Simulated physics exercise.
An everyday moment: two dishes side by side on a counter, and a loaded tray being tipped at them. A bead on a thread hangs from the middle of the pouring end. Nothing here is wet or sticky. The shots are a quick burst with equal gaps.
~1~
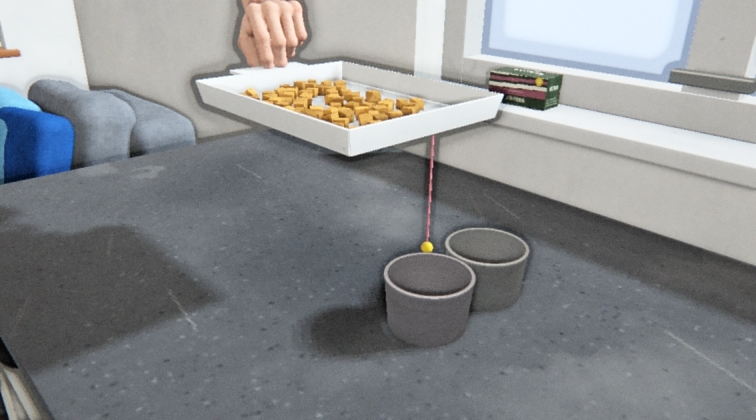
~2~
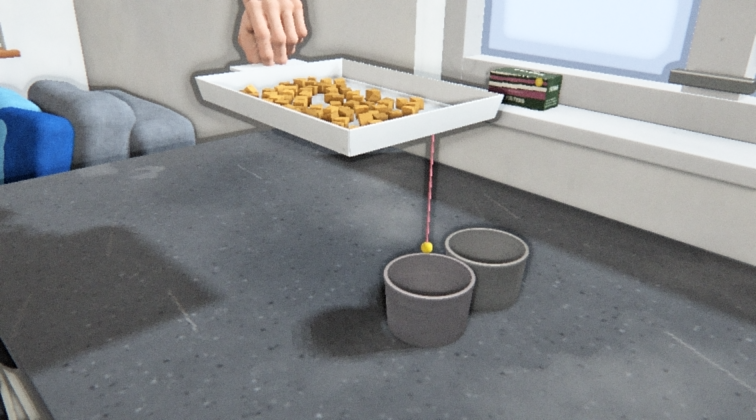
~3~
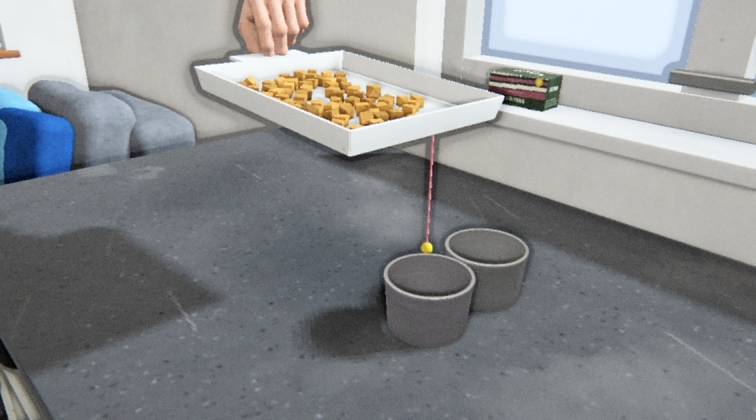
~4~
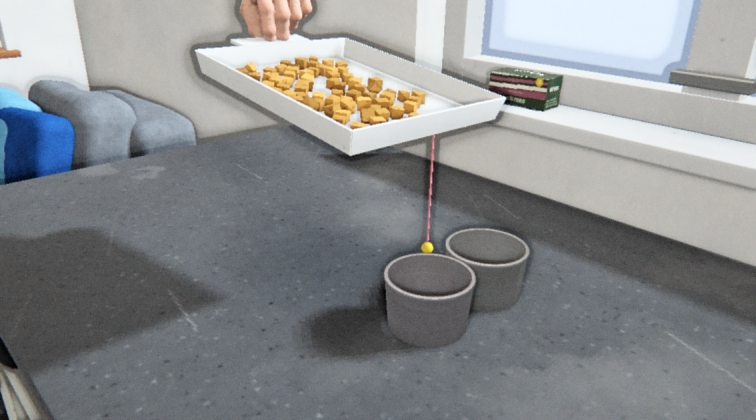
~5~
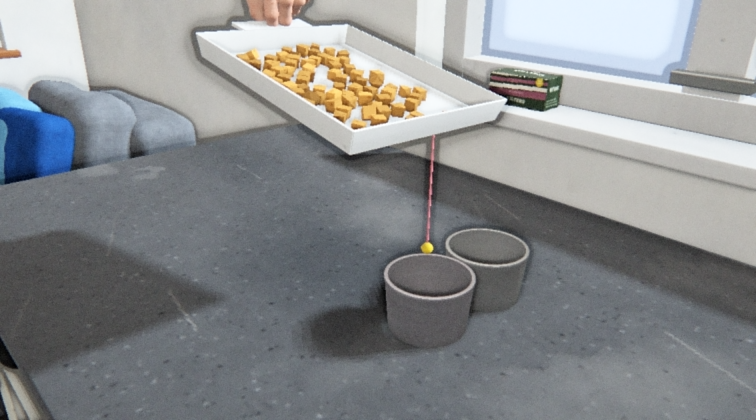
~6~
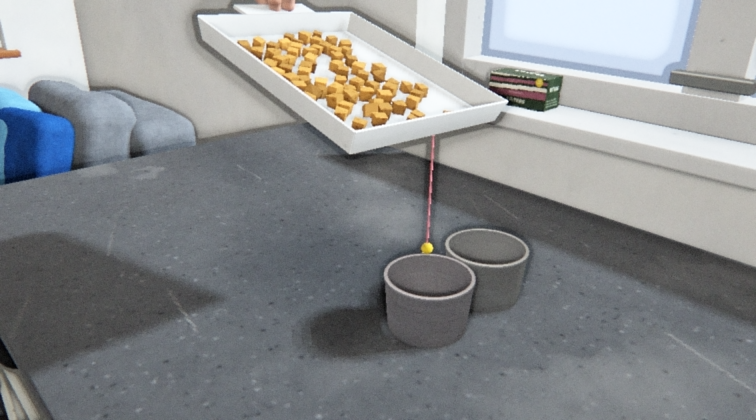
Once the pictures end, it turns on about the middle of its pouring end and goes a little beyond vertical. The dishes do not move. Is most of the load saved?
Together they catch only the smaller part.
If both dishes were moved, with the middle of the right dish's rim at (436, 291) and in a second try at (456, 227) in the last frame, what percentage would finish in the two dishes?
Near 20 % and 0 %.
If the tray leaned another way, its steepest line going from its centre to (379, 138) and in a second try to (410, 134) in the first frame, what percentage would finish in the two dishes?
First some 10, then 10 per cent.
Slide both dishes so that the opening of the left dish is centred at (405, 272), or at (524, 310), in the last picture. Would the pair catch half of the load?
First the smaller part, then under half.
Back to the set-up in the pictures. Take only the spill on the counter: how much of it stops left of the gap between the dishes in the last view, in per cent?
Near 10 %.
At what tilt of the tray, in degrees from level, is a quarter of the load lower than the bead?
Roughly 110°.
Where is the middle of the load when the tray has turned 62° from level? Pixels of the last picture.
Near (423, 102).
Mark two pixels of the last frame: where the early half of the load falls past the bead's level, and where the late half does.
Around (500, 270) and then (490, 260).
Shortly afterwards, tray tipped steeply; all but a few on the tray; only a few in the air.
Next, tray tipped past a quarter turn; the bulk on the tray; a little outside both; only a few in the air.
Some moments later, tray tipped past a quarter turn; a little in the left dish; a little in the right dish; the bulk outside both.
In the end, tray tipped past a quarter turn; a little in the left dish; a little in the right dish; the bulk outside both.
